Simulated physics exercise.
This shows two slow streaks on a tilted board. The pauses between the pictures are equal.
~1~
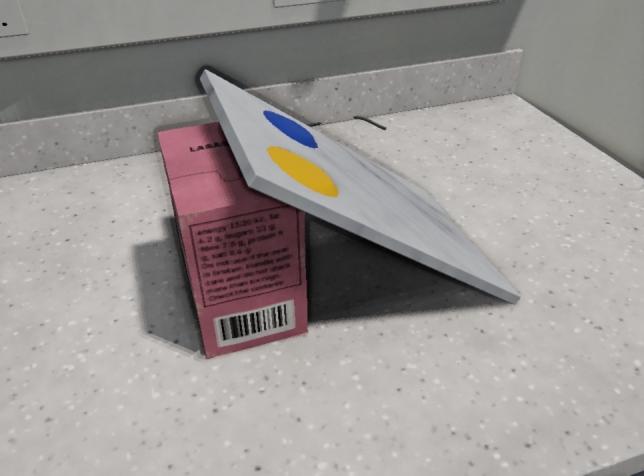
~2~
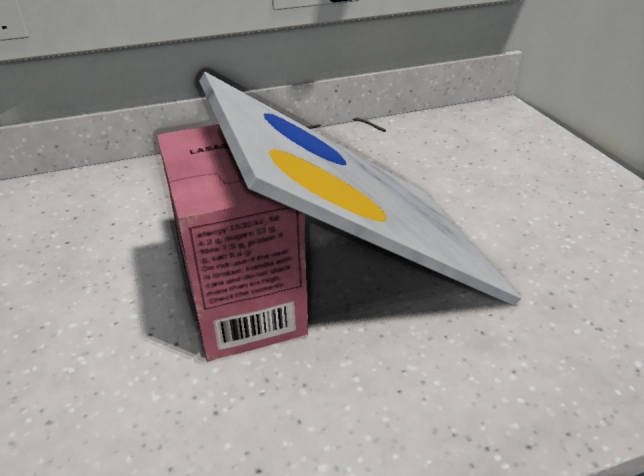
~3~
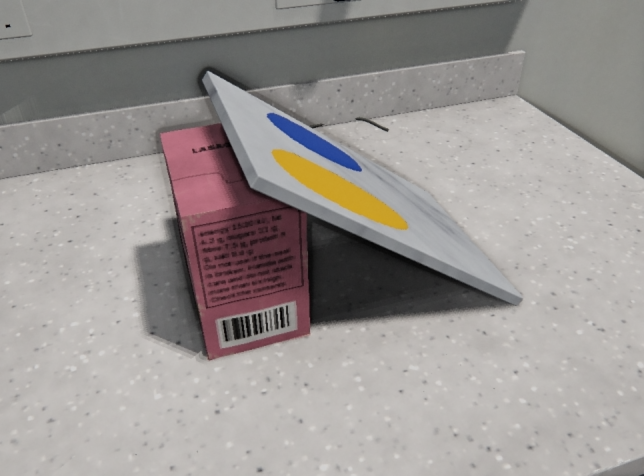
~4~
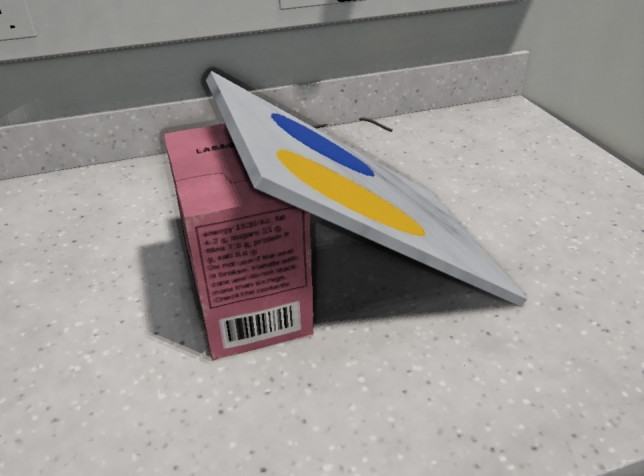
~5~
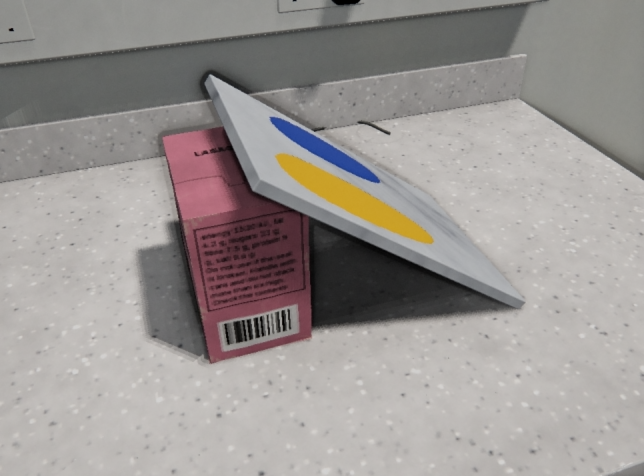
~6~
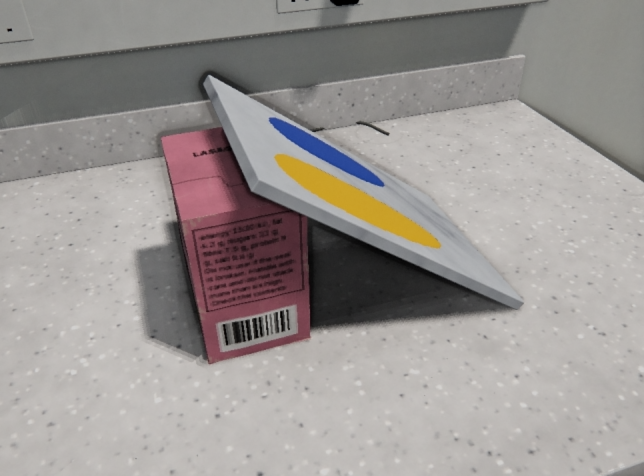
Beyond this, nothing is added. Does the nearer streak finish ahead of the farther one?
Yes.
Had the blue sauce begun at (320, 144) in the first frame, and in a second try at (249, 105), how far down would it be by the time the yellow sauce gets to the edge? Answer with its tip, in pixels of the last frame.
Around (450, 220) in the first try, (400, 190) in the second.
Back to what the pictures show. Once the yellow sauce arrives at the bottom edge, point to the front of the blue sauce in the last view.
Around (423, 202).
Soon after, the yellow sauce is three quarters of the way down; the blue sauce is three quarters of the way down.
Later, the yellow sauce is close to the edge; the blue sauce is three quarters of the way down.
In the end, the yellow sauce is at the low edge; the blue sauce is three quarters of the way down.
